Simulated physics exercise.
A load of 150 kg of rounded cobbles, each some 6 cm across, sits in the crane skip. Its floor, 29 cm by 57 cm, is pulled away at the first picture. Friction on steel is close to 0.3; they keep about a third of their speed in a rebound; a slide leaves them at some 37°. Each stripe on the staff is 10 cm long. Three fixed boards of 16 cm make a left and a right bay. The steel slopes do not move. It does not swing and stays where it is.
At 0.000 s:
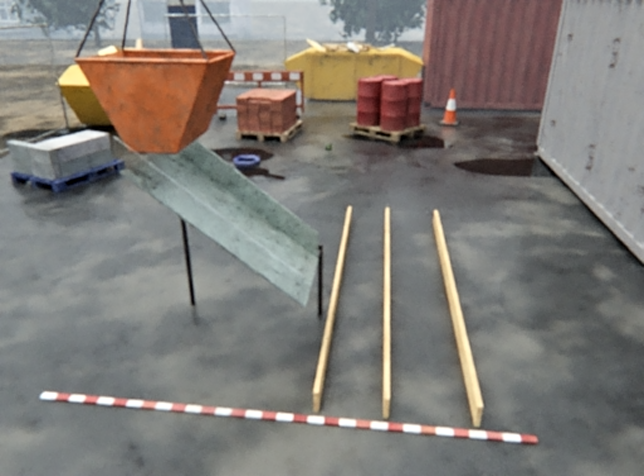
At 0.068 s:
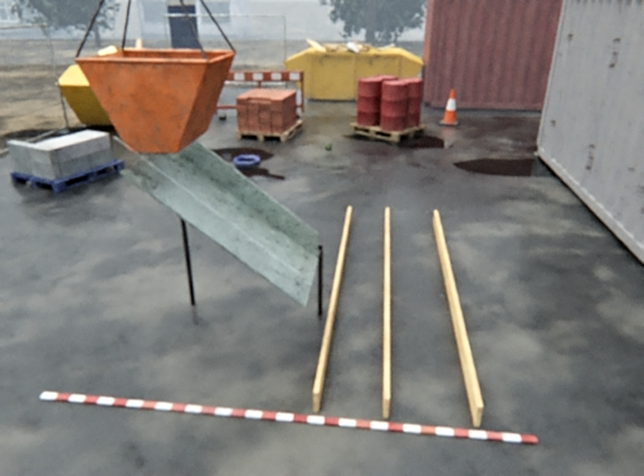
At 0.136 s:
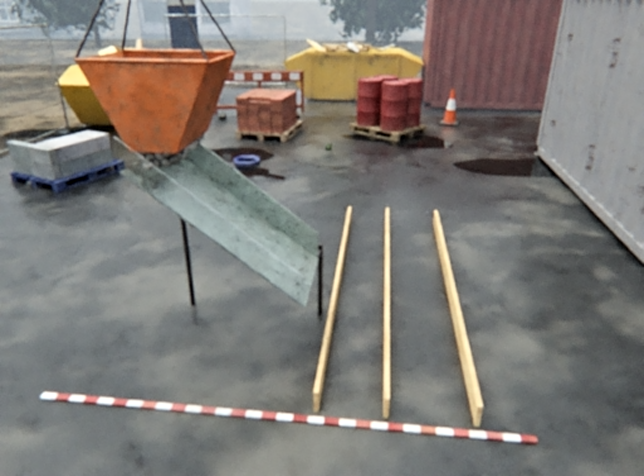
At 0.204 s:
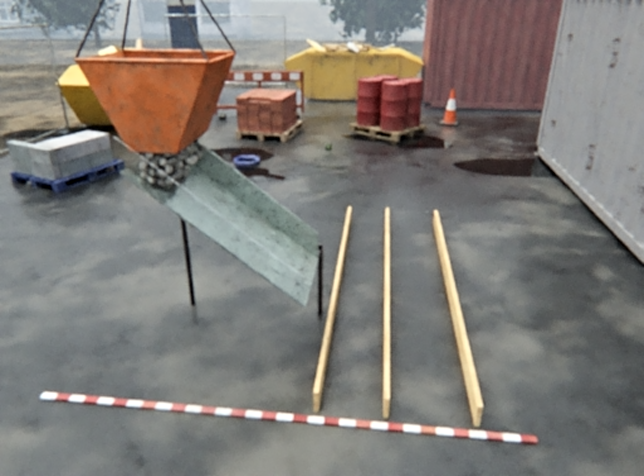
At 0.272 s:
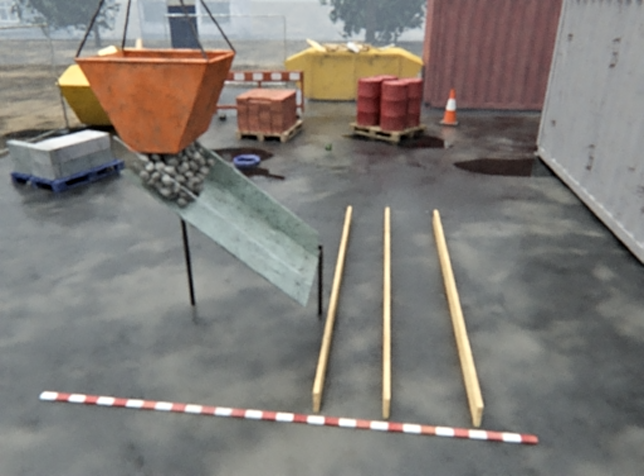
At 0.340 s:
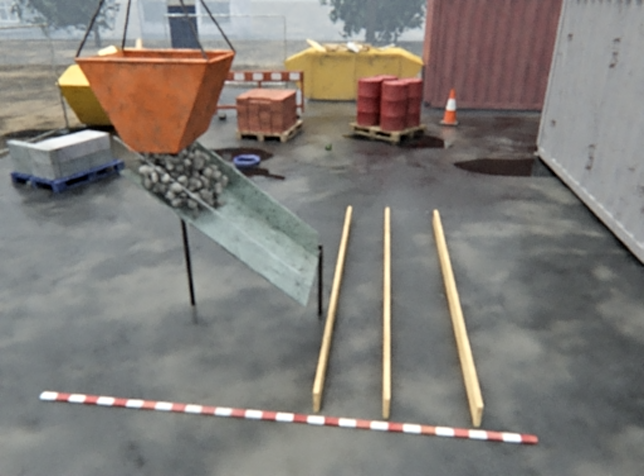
At first, an orange skip hangs above a sloping grey metal chute in a wet yard, with three wooden boards lying on the ground to the right. Rounded grey stones then emerge beneath the skip, thicken into a pile, and spread down and rightward along the chute's upper part.
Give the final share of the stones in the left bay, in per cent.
Some 72 per cent of it.
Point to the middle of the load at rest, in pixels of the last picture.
Their middle is at about (370, 349).
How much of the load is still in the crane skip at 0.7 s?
It holds some 10 per cent.
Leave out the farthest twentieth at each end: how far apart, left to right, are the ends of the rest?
Roughly 90 cm.
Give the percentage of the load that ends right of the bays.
Near 0 in a hundred.
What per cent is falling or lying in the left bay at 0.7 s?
About 0 per cent by then.
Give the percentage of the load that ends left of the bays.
Some 0 per cent of the load.
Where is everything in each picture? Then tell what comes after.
In the first frame, the outlet is at (152, 144); nothing has dropped yet.
In the second frame, the outlet is at (152, 144); 3 % is out.
In the third frame, the outlet is at (152, 144); 11 % is out, the lowest stones still above the boards at (168, 156), 149 cm up.
In the fourth frame, the outlet is at (152, 144); 20 % is out, the lowest stones still above the boards at (176, 177), 136 cm up.
In the fifth frame, the outlet is at (152, 144); 29 % is out, the lowest stones still above the boards at (194, 191), 126 cm up.
In the sixth frame, the outlet is at (152, 144); 38 % is out, the lowest stones still above the boards at (212, 203), 118 cm up.
After 0.7 s, 12 % in the crane skip, 83 % on the steel, 3 % falling or lying left of the bays, 2 % falling or lying in the left bay; the stones farthest right are at (342, 305).
After 1.1 s, 0 % in the crane skip, 49 % on the steel, 6 % falling or lying left of the bays, 42 % falling or lying in the left bay, 2 % falling or lying in the right bay; the stones farthest right are at (412, 338).
After 1.7 s, 0 % in the crane skip, 76 % falling or lying in the left bay, 23 % falling or lying in the right bay; the stones farthest right are at (459, 361).
After 2.6 s, 0 % in the crane skip, 72 % falling or lying in the left bay, 28 % falling or lying in the right bay; the stones farthest right are at (458, 357).
After 4.5 s, 0 % in the crane skip, 72 % in the left bay, 28 % in the right bay; the stones farthest right are at (458, 357).
